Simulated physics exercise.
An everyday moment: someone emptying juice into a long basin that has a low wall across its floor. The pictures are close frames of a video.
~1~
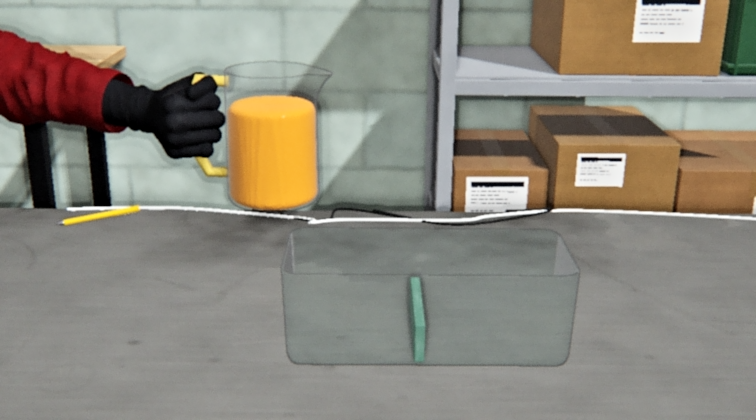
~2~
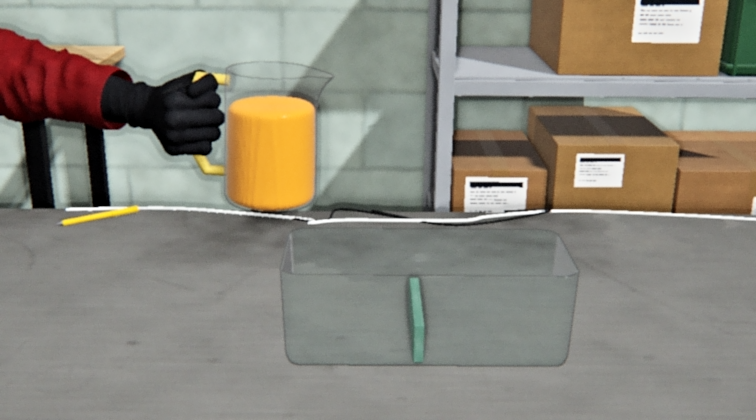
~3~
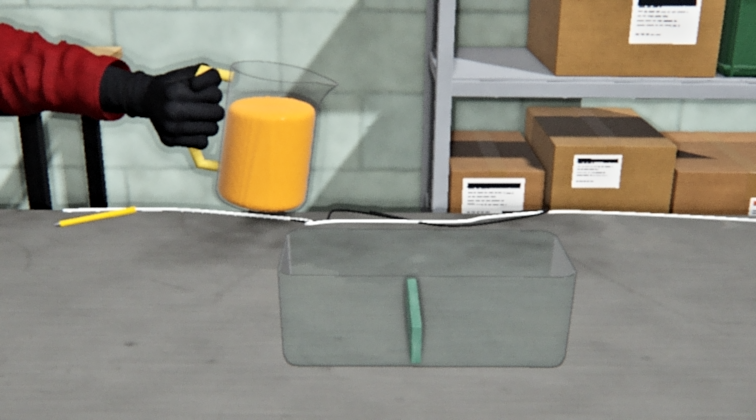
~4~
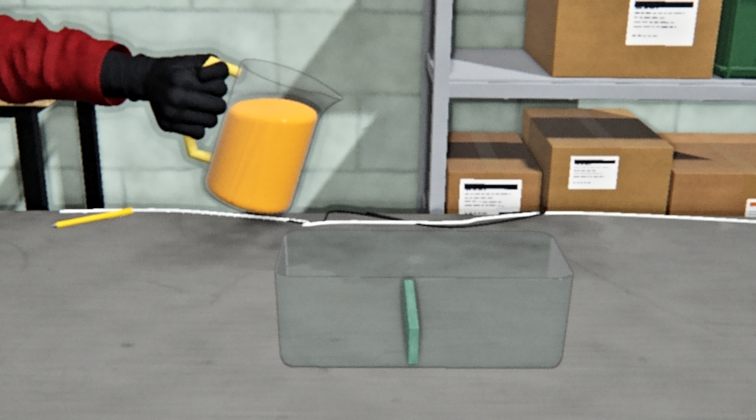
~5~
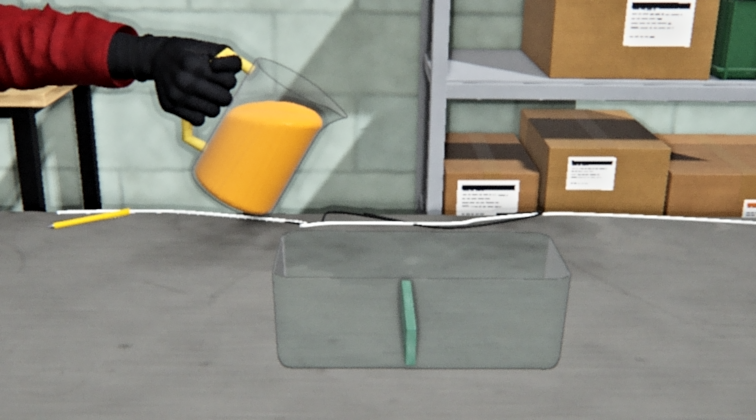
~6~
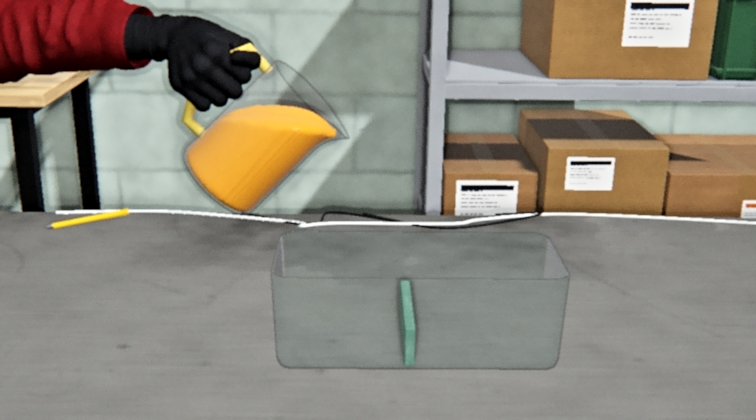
A black-gloved hand in a red sleeve reaches in from the left, holding a clear jug of orange juice by its yellow handle over a grey tabletop, seen from the front. Below and to the right sits a long transparent basin with a low green wall inside, with shelved cardboard boxes behind. The hand tilts the jug steadily rightward, and the juice shifts toward its lip while the view drifts very slightly.
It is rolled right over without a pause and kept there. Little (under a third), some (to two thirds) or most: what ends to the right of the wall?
The share right of the wall is not even a third.
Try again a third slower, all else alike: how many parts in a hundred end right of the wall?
Close to 10 per cent.
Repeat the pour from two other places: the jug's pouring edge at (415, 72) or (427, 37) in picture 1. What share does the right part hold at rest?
Roughly 90 per cent, and 85 per cent.
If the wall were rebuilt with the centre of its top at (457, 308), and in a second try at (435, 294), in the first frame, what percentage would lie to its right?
The first gives 10 %, the second 5 %.
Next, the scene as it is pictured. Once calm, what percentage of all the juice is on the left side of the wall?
Some 75 per cent.
A moment on, the jug is tipped right over and 68 per cent is still to pour, 11 is left of the wall and 0 right of it.
Next, the jug is tipped right over and 28 per cent is still to pour, 49 is left of the wall and 1 right of it.
Then the jug is tipped right over and 10 per cent is still to pour, 63 is left of the wall and 12 right of it.
Later the jug is tipped right over and 2 per cent is still to pour, 74 is left of the wall and 12 right of it.
Finally, 77 per cent lies left of the wall, 13 right of it and 9 outside.
